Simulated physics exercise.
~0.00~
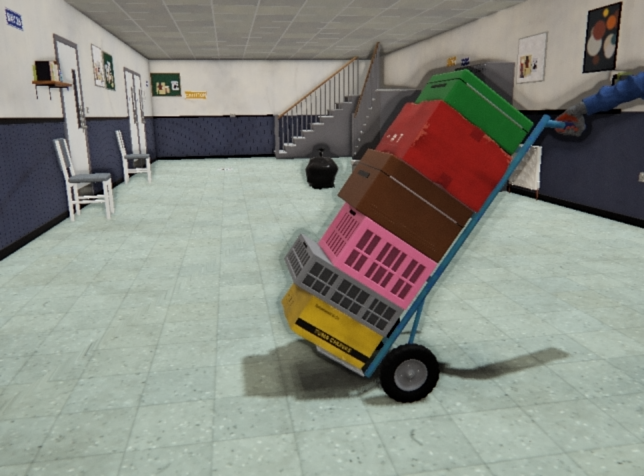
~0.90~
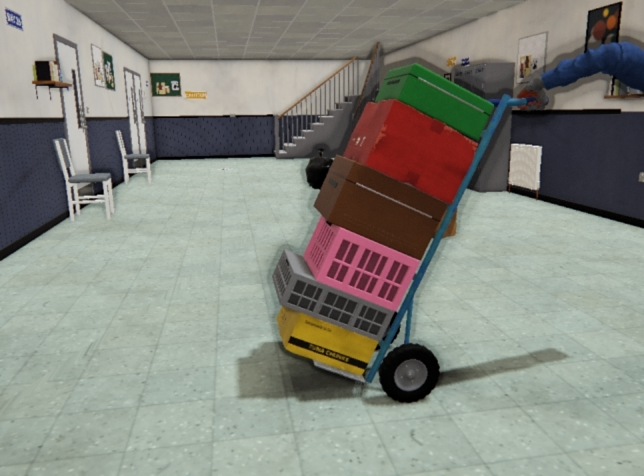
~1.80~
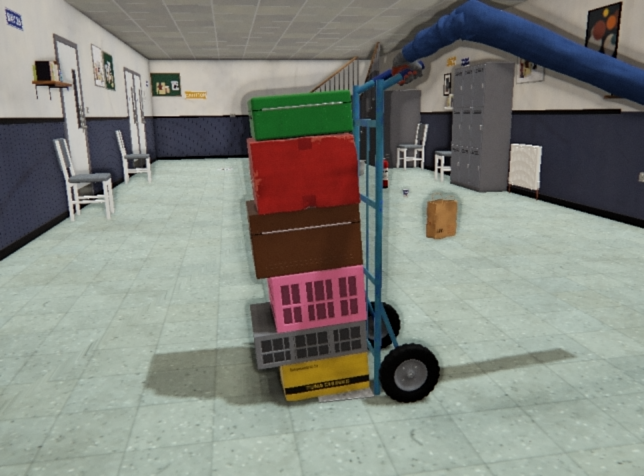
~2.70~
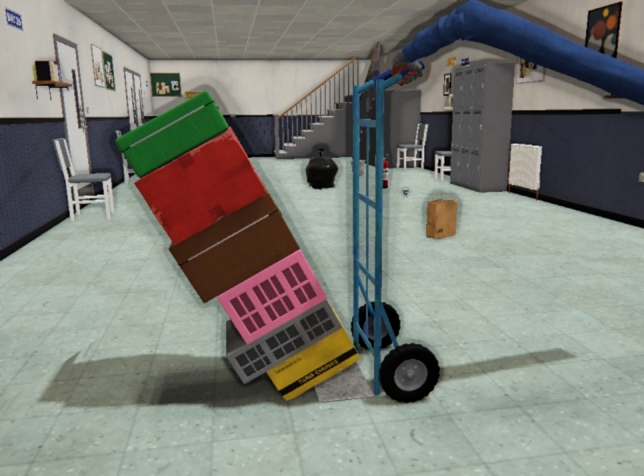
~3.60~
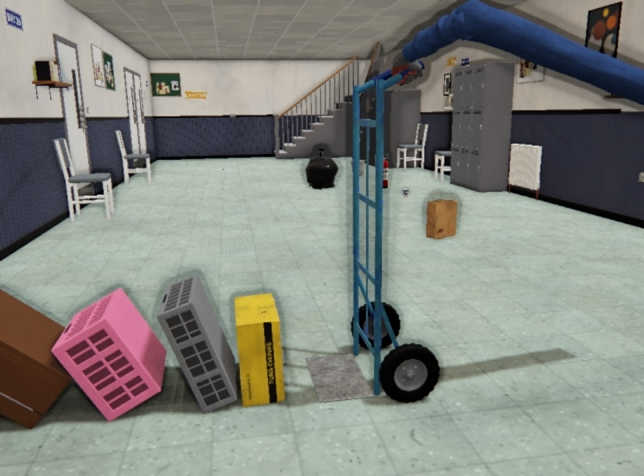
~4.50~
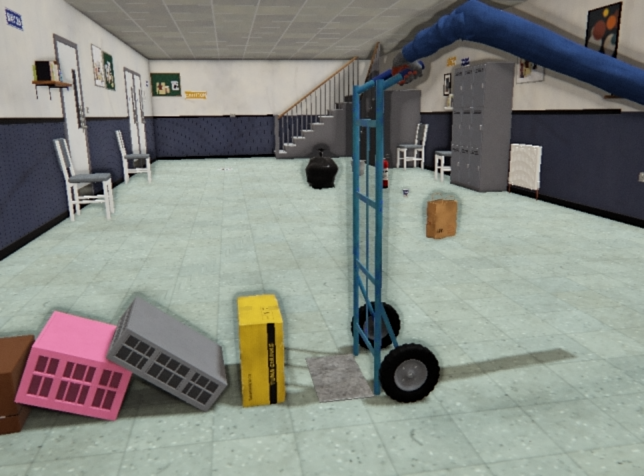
In a hallway with pale floor tiles, lockers and a staircase at the back, a blue arm holds a blue hand truck tilted back to the right. Six boxes and crates are stacked on it, from yellow at the bottom through grey, pink, brown and red to green on top. The arm swings the truck forward until it stands upright. The untied stack keeps going, leaning away from the frame and toppling left. The pieces spill across the floor, with green and red out of view. The yellow box ends on its side by the empty upright truck, with the grey crate slumped against the pink one.
